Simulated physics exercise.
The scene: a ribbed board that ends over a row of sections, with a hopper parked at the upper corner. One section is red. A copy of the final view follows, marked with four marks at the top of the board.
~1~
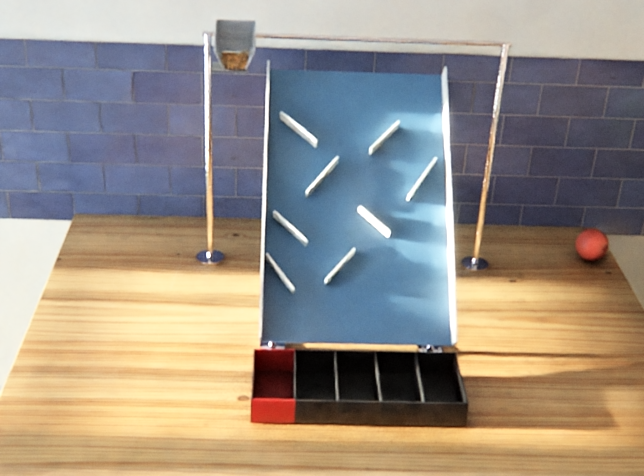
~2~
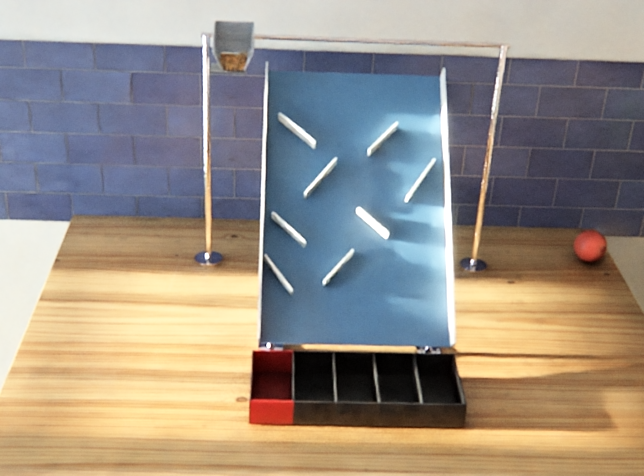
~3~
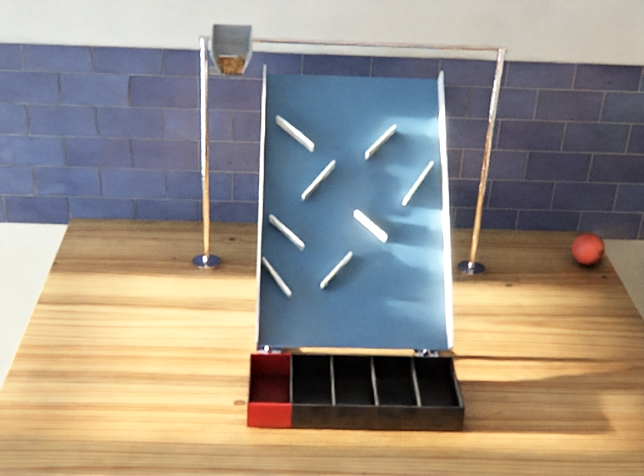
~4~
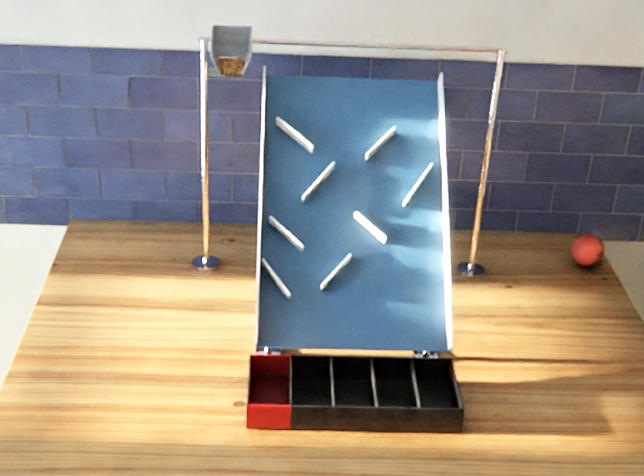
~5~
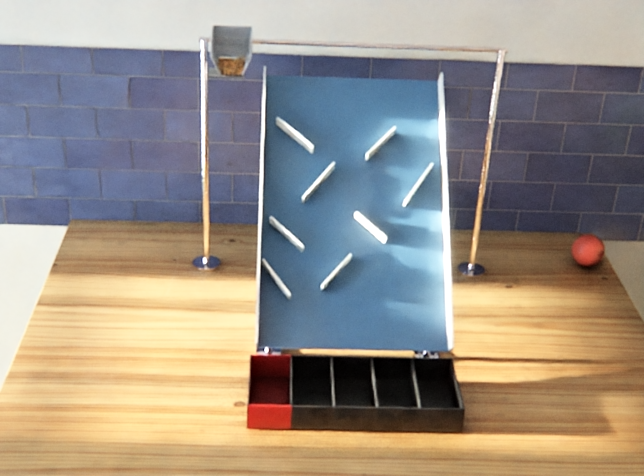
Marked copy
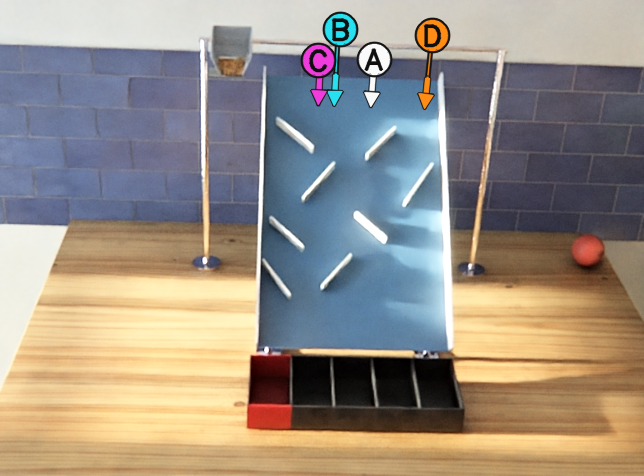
A wooden tabletop in front of a blue tiled wall is seen from the front and slightly above. A tilted blue board with eight white ribs stands over a row of five sections, the leftmost red and the others black, with a small grey hopper on a metal frame at upper left and a red ball at right. The camera shifts very slightly, then settles, while the objects stay still.
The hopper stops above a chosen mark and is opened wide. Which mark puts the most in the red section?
Mark A does it best.
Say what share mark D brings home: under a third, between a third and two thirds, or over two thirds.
Under a third.
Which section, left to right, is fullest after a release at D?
The fifth from the left.
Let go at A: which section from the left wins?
The first.
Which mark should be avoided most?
That would be D.
On the marked copy, mark A meets the board at (371, 101); mark B meets the board at (334, 100); mark C meets the board at (318, 99); mark D meets the board at (425, 103).
With A, roughly two thirds in the red section, roughly a quarter in other sections, about a tenth outside the box.
With B, roughly half in the red section, roughly half in other sections.
With C, roughly a quarter in the red section, the larger part in other sections, just a few outside the box.
With D, not one piece in the red section, almost all in other sections, about a tenth outside the box.
